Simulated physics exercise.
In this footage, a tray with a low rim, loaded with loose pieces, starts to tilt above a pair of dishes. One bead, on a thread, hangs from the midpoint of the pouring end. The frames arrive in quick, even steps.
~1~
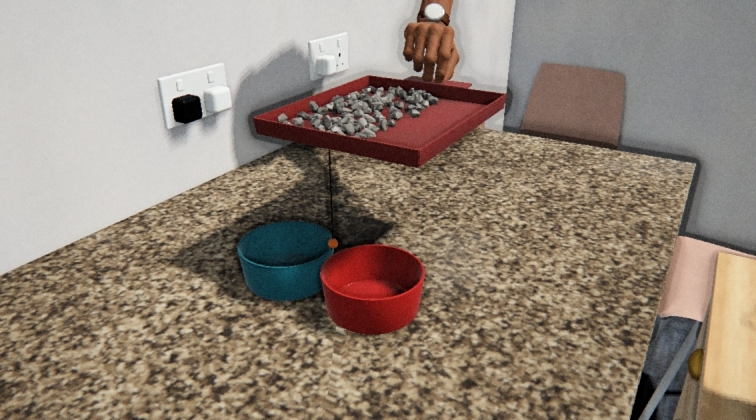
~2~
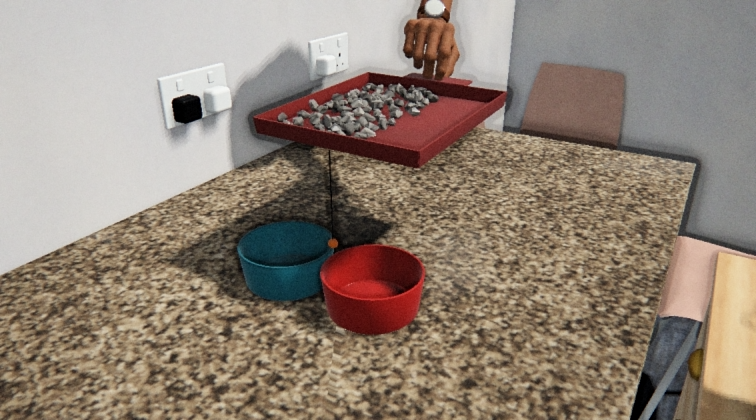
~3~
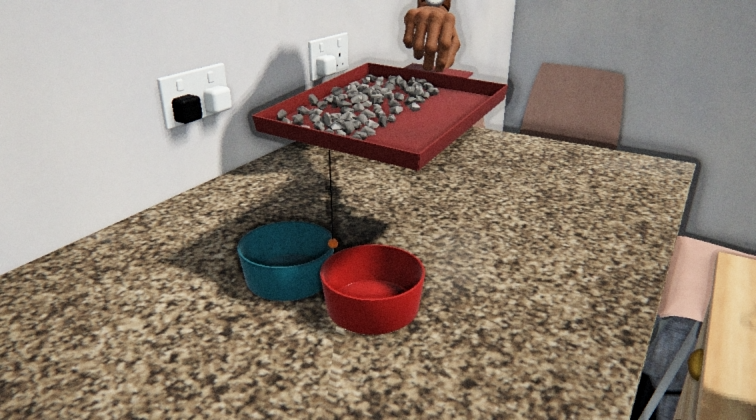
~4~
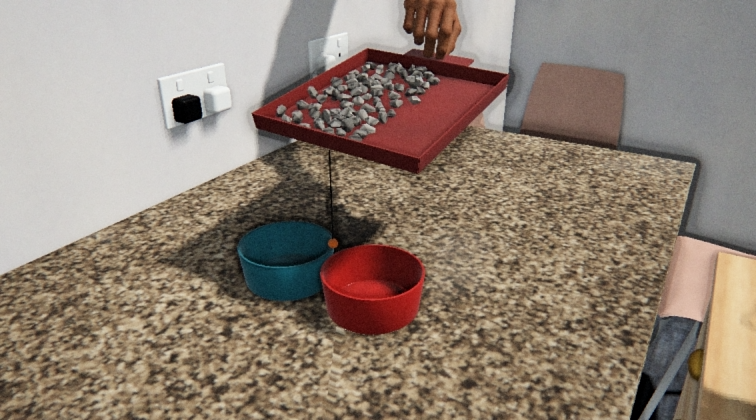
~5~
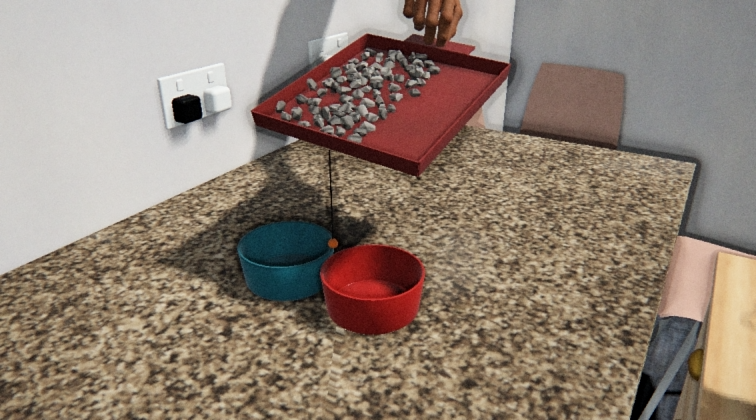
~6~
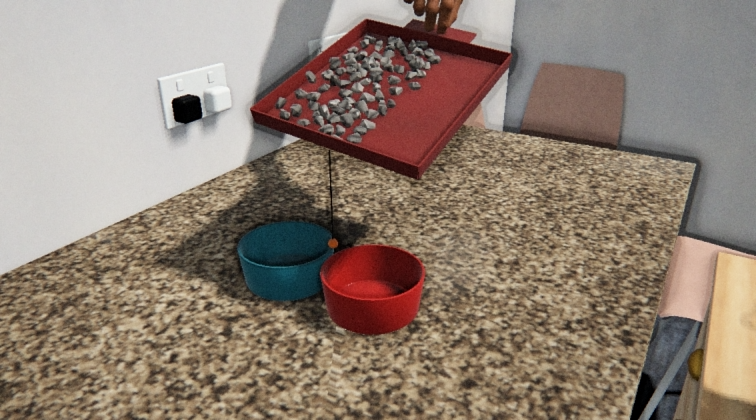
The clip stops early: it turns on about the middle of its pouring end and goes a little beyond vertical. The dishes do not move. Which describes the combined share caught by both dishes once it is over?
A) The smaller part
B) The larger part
The answer is B.
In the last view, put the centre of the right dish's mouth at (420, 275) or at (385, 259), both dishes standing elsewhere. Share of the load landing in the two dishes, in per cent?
50 %, 40 %.
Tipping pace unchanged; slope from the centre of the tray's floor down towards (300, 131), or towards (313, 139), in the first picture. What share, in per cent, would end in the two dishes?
90 % and 70 %.
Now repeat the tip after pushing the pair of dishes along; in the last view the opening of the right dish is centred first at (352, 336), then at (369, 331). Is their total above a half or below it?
The first place gets a lesser share, the second a lesser share.
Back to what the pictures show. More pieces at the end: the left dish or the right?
That would be the right of the two, then.
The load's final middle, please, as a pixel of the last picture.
The centre comes to rest near (372, 313).
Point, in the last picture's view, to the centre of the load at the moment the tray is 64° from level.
Somewhere near pixel (371, 143).
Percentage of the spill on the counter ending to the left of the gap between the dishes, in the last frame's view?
Roughly 40 percent.
Shortly afterwards, tray tipped steeply; all but a few on the tray; only a few in the air.
Next, tray tipped past a quarter turn; near a third on the tray; near a third in the right dish; near a quarter outside both; only a few in the air.
Some moments later, tray tipped past a quarter turn; near two thirds in the right dish; near a third outside both.
In the end, tray tipped past a quarter turn; near two thirds in the right dish; none at all in the left dish; near a third outside both.
